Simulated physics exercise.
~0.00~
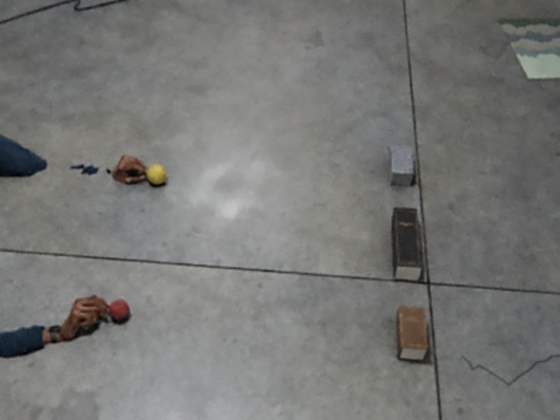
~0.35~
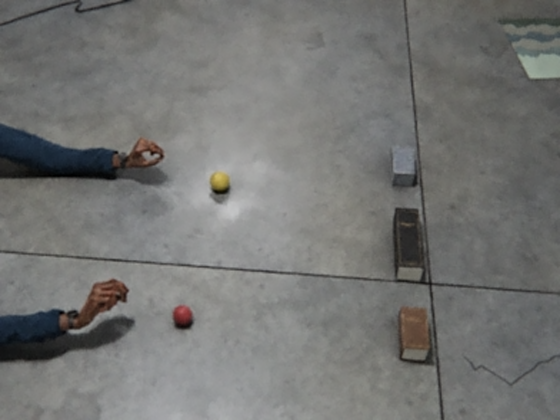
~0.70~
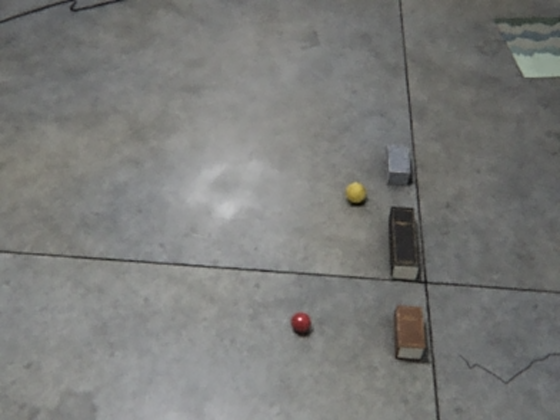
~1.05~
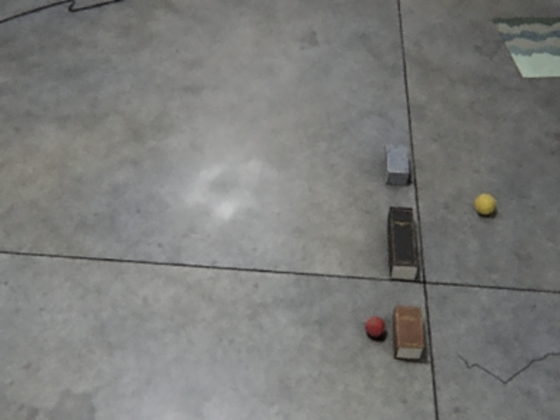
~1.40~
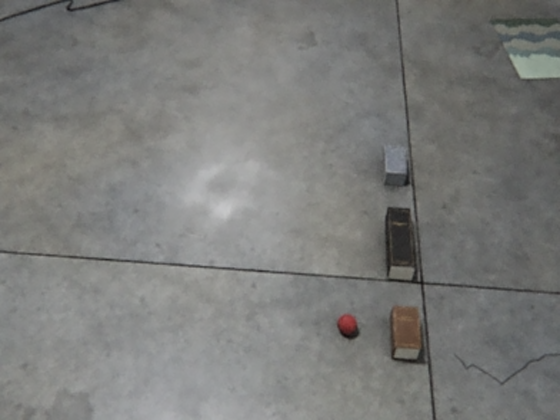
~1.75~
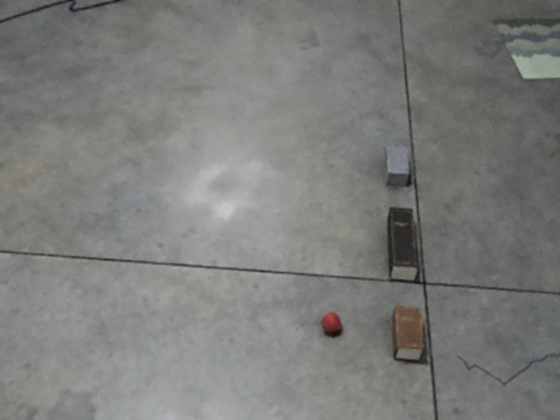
A yellow lemon and a red tomato leave two hands at the left of a grey concrete floor, rolling right toward a grey brick, a black book and a brown book standing in a spaced row. The hands draw back as both roll on, the lemon getting ahead. The lemon passes through the gap between the brick and the black book and continues beyond the row, then is no longer in view. The tomato reaches the brown book, bounces off it and rolls back left. It ends a short way in front of the book, still on the near side.
